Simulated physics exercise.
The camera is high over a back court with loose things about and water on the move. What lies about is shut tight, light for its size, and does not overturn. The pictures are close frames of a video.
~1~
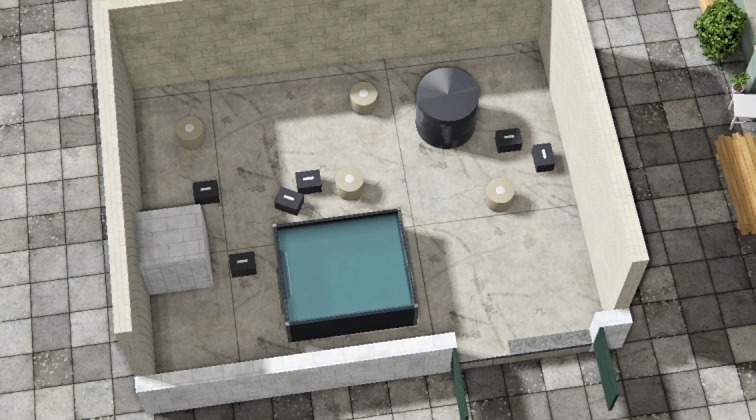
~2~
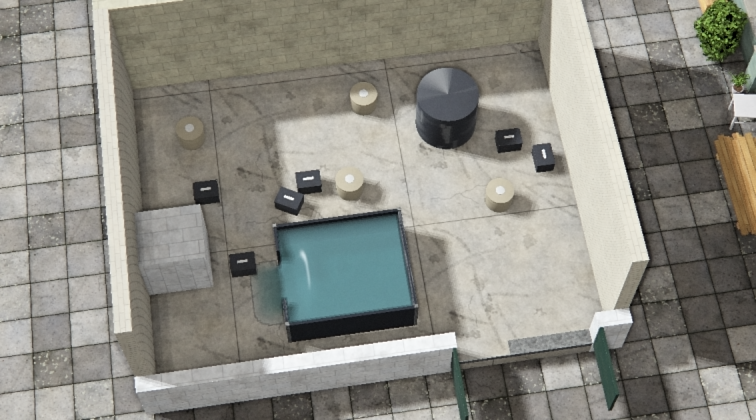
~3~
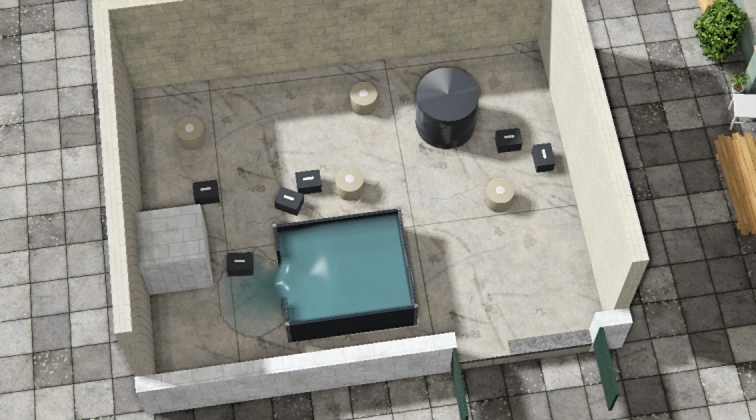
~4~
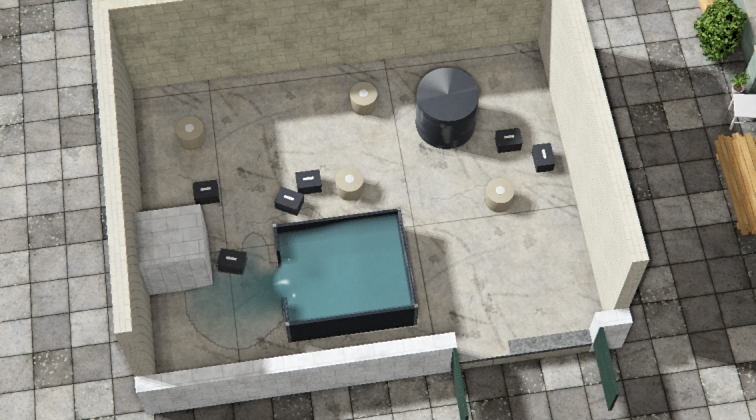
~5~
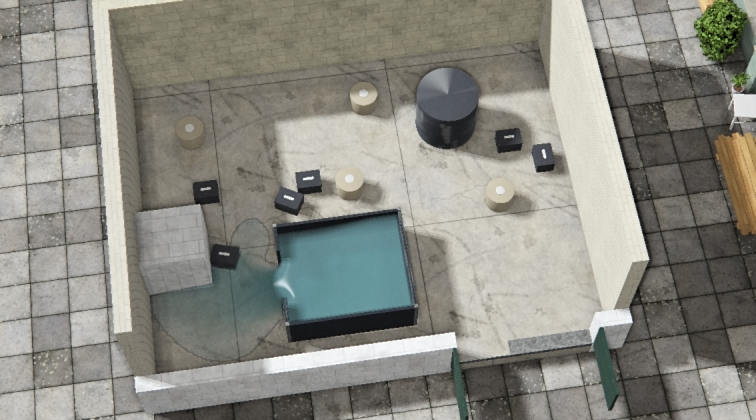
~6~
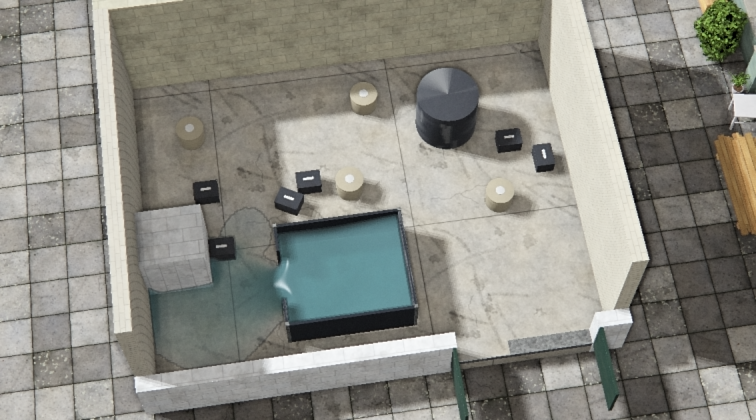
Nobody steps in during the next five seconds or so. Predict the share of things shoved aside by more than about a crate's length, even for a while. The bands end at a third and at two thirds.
Share: Under a third.
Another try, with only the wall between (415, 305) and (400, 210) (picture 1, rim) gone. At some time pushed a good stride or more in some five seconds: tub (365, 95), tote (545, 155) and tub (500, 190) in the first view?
In turn: Not that far, pushed that far, swept aside.
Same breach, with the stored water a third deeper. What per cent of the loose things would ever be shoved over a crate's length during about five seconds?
Roughly 30 per cent.
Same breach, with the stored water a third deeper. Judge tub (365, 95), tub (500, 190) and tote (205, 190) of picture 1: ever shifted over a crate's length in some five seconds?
In that order: Short of that, under that, that far or more.
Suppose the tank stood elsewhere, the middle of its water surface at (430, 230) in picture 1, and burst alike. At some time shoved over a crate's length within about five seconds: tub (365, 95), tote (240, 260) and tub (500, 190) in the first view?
As listed: Short of that, swept aside, less than that.
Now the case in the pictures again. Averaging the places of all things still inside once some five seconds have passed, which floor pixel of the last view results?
Near (357, 149).
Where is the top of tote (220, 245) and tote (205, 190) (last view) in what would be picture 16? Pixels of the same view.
At about (270, 135) and (205, 133).
A moment on, 1 of 10 are well off their spots; 0 afloat.
Next, 2 of 10 are well off their spots; 0 afloat.
Later, 3 of 10 are well off their spots; 0 afloat.
In the end, 3 of 10 are well off their spots, and 3 have been at some point; 2 afloat.
